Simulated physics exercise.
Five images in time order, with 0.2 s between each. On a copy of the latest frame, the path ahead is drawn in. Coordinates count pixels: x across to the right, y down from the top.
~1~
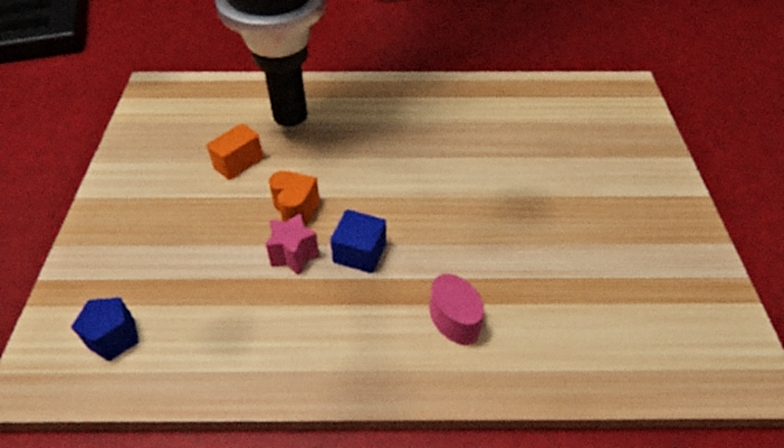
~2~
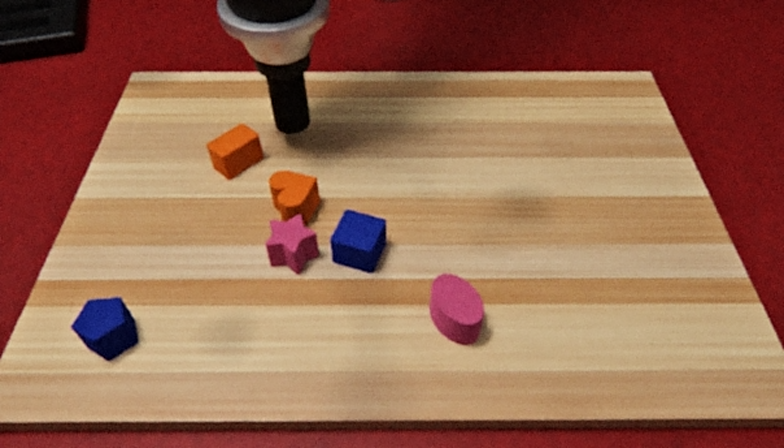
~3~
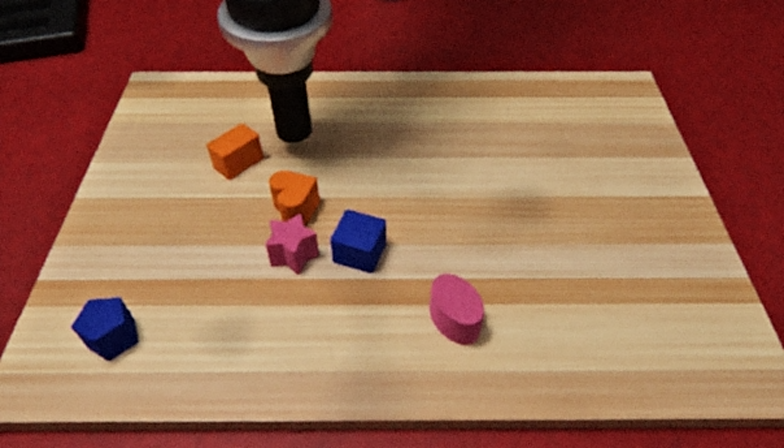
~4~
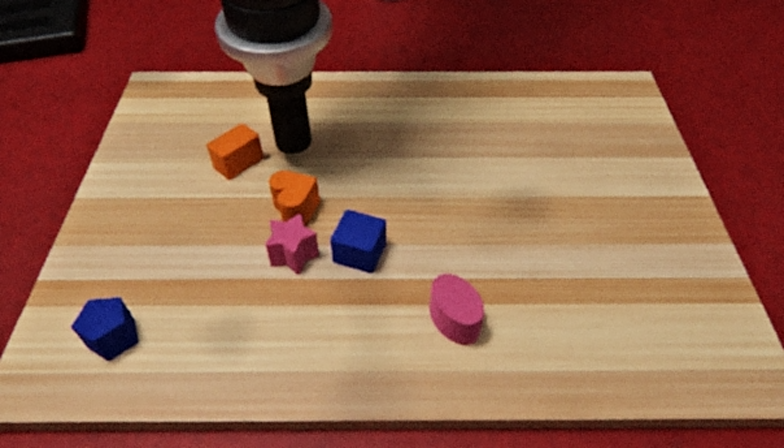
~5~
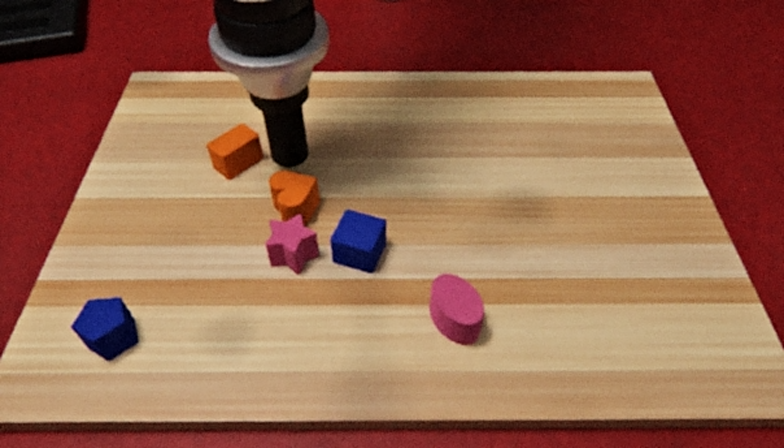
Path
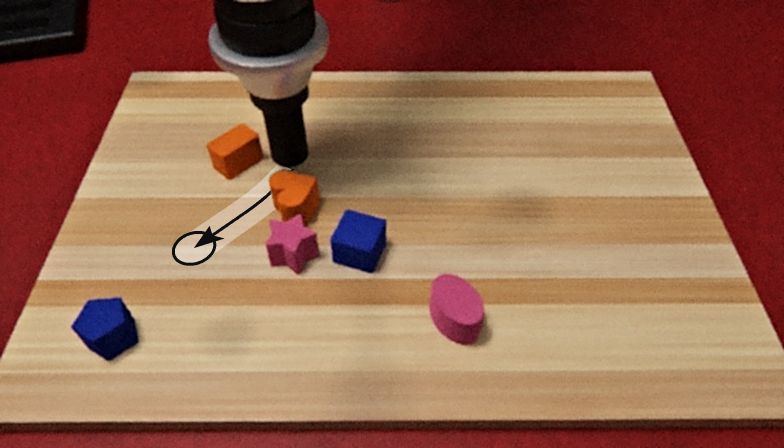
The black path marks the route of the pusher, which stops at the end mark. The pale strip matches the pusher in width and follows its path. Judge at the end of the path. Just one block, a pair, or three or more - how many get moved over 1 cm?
The result: One block.
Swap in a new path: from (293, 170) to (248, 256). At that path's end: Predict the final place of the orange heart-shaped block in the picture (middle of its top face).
Most likely (292, 217).
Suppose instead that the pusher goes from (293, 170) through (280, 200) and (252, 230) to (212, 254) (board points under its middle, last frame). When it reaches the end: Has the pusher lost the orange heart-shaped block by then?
Final answer: Yes.
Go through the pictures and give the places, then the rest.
In the first frame, lower end of the pusher at (290, 116), tops of blocks, orange rectangular block at (233, 139), orange heart-shaped block at (292, 186).
In the second frame, pusher at (293, 123), blocks as before.
In the third frame, pusher at (294, 131), blocks as before.
In the fourth frame, pusher at (294, 142), blocks as before.
In the fifth frame, pusher at (290, 155), orange rectangular block at (233, 139), orange heart-shaped block at (292, 186).
The drawn path runs from (293, 170) by way of (250, 209) to (194, 248).
What follows on the original path. One third of the way, pusher at (262, 182); orange heart-shaped block at (287, 196), turned 40° anticlockwise.
Two thirds of the way, pusher at (226, 208); orange heart-shaped block at (283, 198), turned 55° anticlockwise.
At the end, pusher at (188, 233); orange rectangular block not moved; orange heart-shaped block at (283, 198), turned 55° anticlockwise.
